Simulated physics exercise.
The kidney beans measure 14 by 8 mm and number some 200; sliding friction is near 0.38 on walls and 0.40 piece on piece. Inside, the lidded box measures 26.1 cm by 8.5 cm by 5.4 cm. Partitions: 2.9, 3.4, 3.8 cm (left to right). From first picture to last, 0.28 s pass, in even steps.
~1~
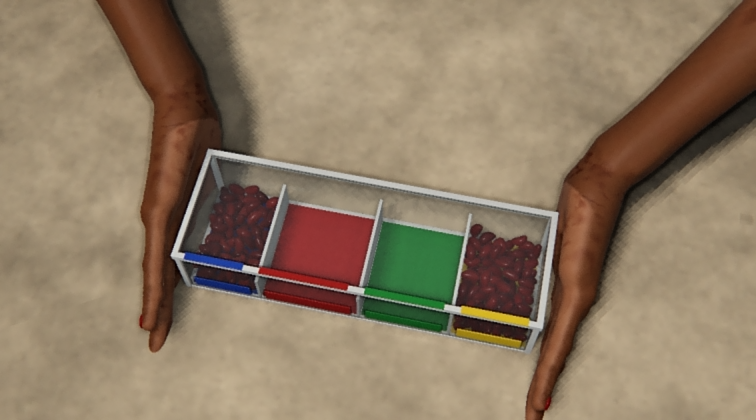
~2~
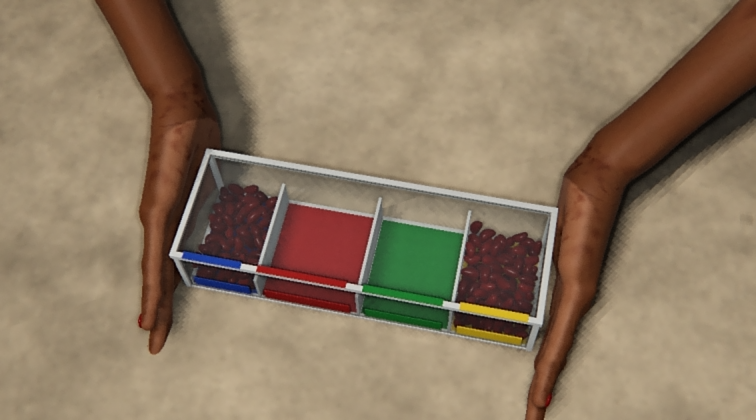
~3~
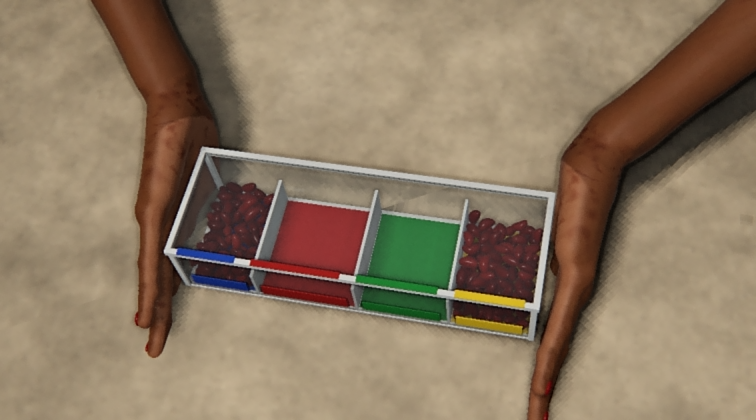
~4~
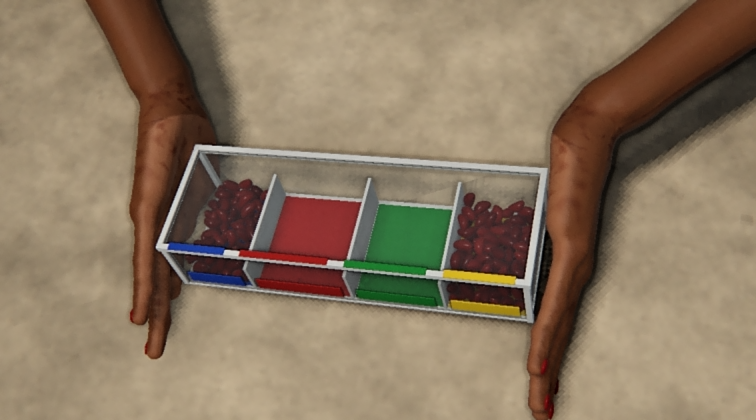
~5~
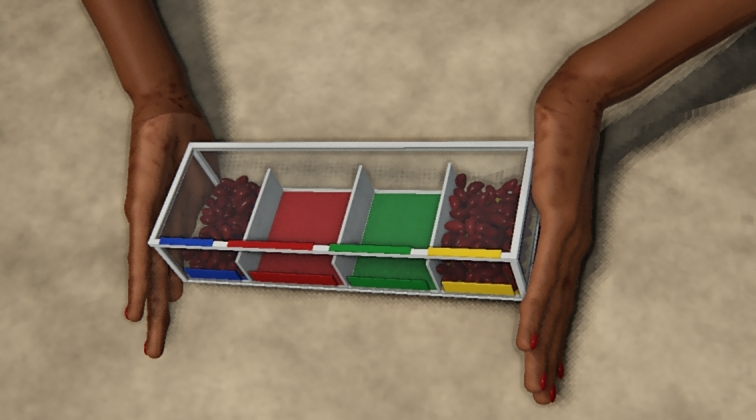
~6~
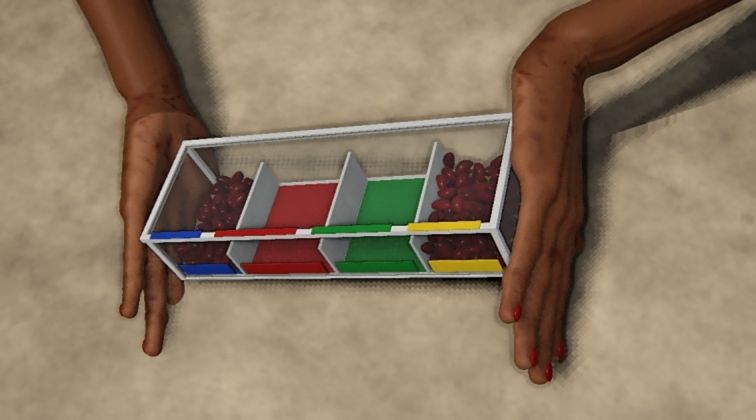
A clear lidded box, held between two hands, starts nearly level with dark red beans in its blue-marked left and yellow-marked right compartments, while the red and green middle ones are empty. The hands then tilt it steadily, raising its right end, and the beans stay in their compartments.
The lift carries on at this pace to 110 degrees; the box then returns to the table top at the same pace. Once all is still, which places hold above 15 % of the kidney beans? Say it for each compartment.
Red: Below, blue: Above, green: Below, yellow: Above.
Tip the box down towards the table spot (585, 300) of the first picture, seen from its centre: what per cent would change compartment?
About 45 per cent.
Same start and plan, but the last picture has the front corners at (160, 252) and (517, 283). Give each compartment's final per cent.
Red 0; blue 65; green 5; yellow 35.
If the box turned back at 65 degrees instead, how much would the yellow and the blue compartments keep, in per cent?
In that case yellow 40, blue 45.
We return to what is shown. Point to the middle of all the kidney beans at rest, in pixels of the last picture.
Near (257, 230).
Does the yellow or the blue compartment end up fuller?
The blue one has more.
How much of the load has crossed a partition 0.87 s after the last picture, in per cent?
Some 15 per cent.
Then, 0.87 s after the last picture, tilt 109 degrees; red 5 %, blue 50 %, green 5 %, yellow 40 %.
Then, 1.45 s after the last picture, tilt 48 degrees; blue 60 %, green 5 %, yellow 35 %.
Then, 2.09 s after the last picture, tilt 0 degrees; blue 60 %, green 5 %, yellow 35 %.
In the end, red 0 %, blue 60 %, green 5 %, yellow 35 %.
